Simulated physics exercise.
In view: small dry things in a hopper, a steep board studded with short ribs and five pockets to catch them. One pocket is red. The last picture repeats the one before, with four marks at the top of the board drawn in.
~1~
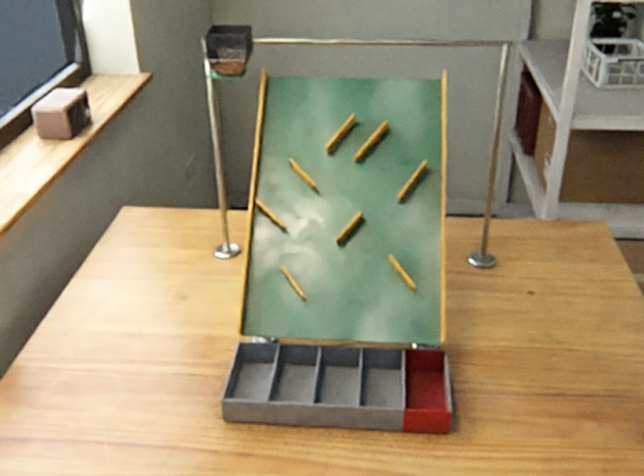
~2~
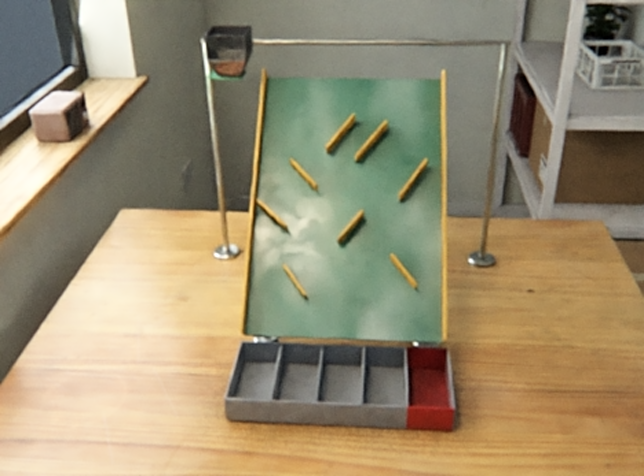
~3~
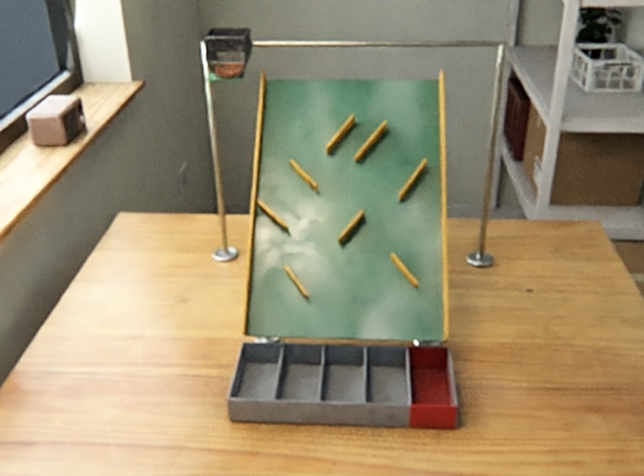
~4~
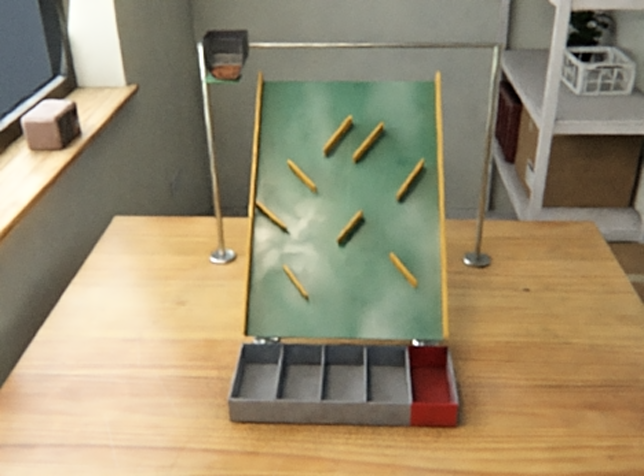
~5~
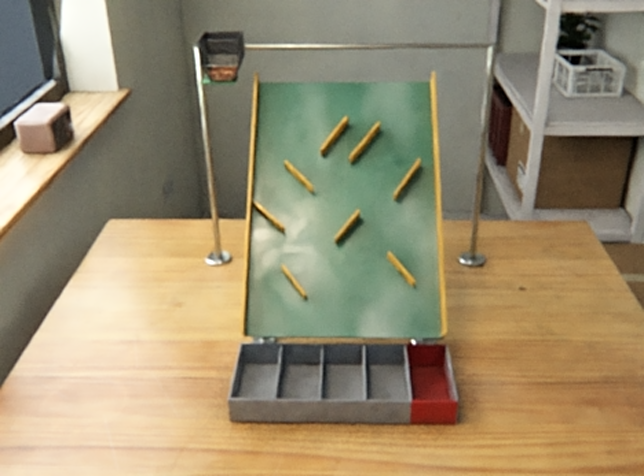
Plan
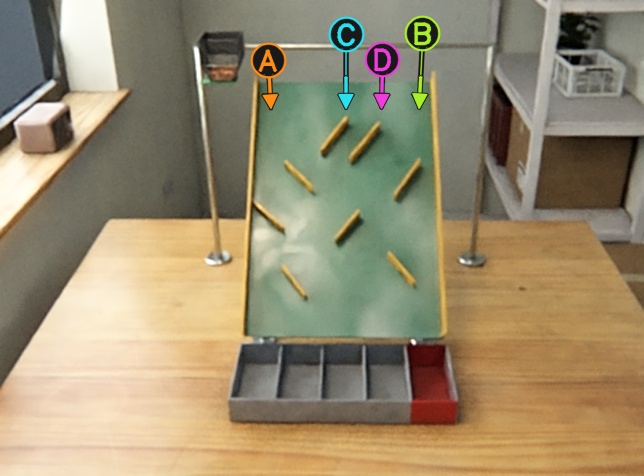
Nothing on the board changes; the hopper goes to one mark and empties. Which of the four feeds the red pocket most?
Mark B does it best.
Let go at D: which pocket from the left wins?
The third.
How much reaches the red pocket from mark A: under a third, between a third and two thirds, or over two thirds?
Mark A gives under a third.
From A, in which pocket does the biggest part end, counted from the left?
The third from the left.
On the marked copy, mark A meets the board at (270, 103); mark B meets the board at (419, 103); mark C meets the board at (345, 103); mark D meets the board at (381, 103).
With A, none in the red pocket, nearly all in other pockets, a small part held on the board.
With B, about half in the red pocket, about a third in other pockets, a small part outside the box.
With C, none in the red pocket, nearly all in other pockets.
With D, a stray few in the red pocket, nearly all in other pockets.
